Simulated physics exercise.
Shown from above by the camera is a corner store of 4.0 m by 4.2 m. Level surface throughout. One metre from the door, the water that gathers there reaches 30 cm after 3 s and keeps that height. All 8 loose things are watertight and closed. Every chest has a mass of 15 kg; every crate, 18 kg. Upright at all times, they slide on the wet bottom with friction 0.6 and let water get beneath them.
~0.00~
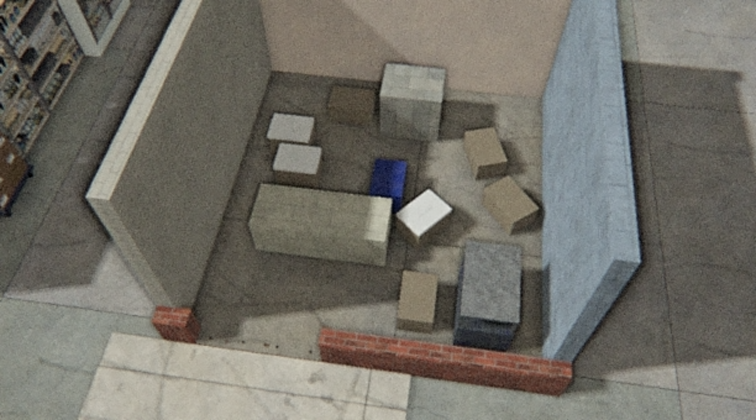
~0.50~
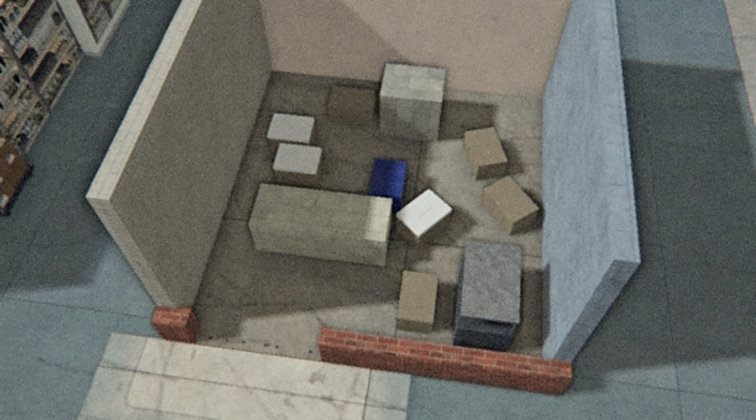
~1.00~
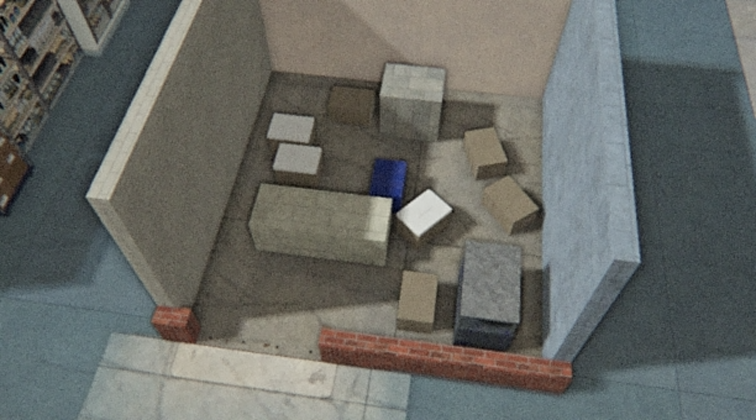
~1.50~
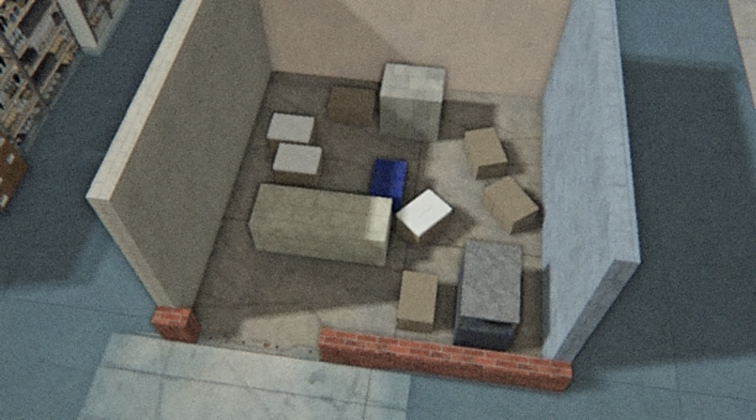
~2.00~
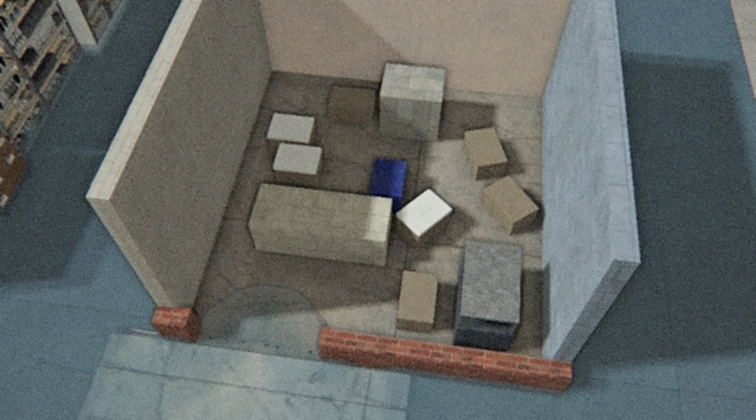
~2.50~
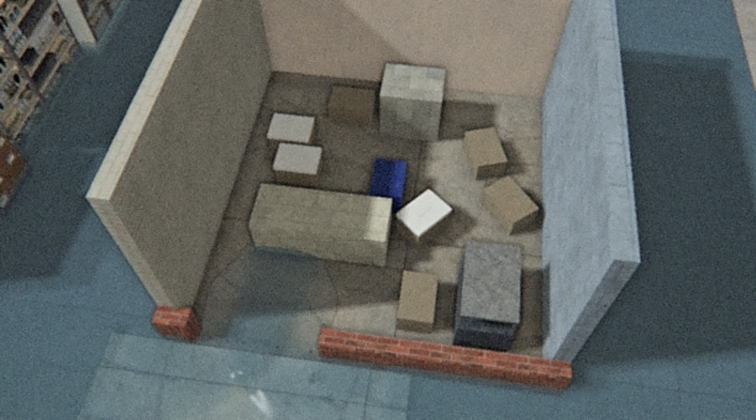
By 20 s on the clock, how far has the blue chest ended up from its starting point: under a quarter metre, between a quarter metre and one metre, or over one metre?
The blue chest ends up between a quarter metre and one metre away.
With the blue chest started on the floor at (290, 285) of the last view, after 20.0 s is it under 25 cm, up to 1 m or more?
I'd say it goes a long distance.
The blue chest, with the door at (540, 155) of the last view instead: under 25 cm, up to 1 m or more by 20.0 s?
Note: Blue chest displaced a long way.
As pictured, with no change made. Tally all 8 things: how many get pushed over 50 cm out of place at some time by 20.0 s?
The total is 8.
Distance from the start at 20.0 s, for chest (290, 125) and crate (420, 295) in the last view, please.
In turn: 40 cm, 40 cm.
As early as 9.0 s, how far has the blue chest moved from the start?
By then it has shifted roughly 5 cm.
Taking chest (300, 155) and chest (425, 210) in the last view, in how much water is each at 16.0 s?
Depth approx. 23 cm / 21 cm.
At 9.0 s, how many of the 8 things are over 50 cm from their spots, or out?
Count then: 4.
After 4.0 s the blue chest is near (388, 177), 0.0 m from its start, aground; 0 afloat.
After 9.0 s the blue chest is near (390, 178), 0.0 m from its start, afloat; 7 afloat.
After 16.0 s the blue chest is near (455, 140), 1.0 m from its start, afloat; 8 afloat.
After 20.0 s the blue chest is near (354, 149), 0.5 m from its start, afloat; 8 afloat.
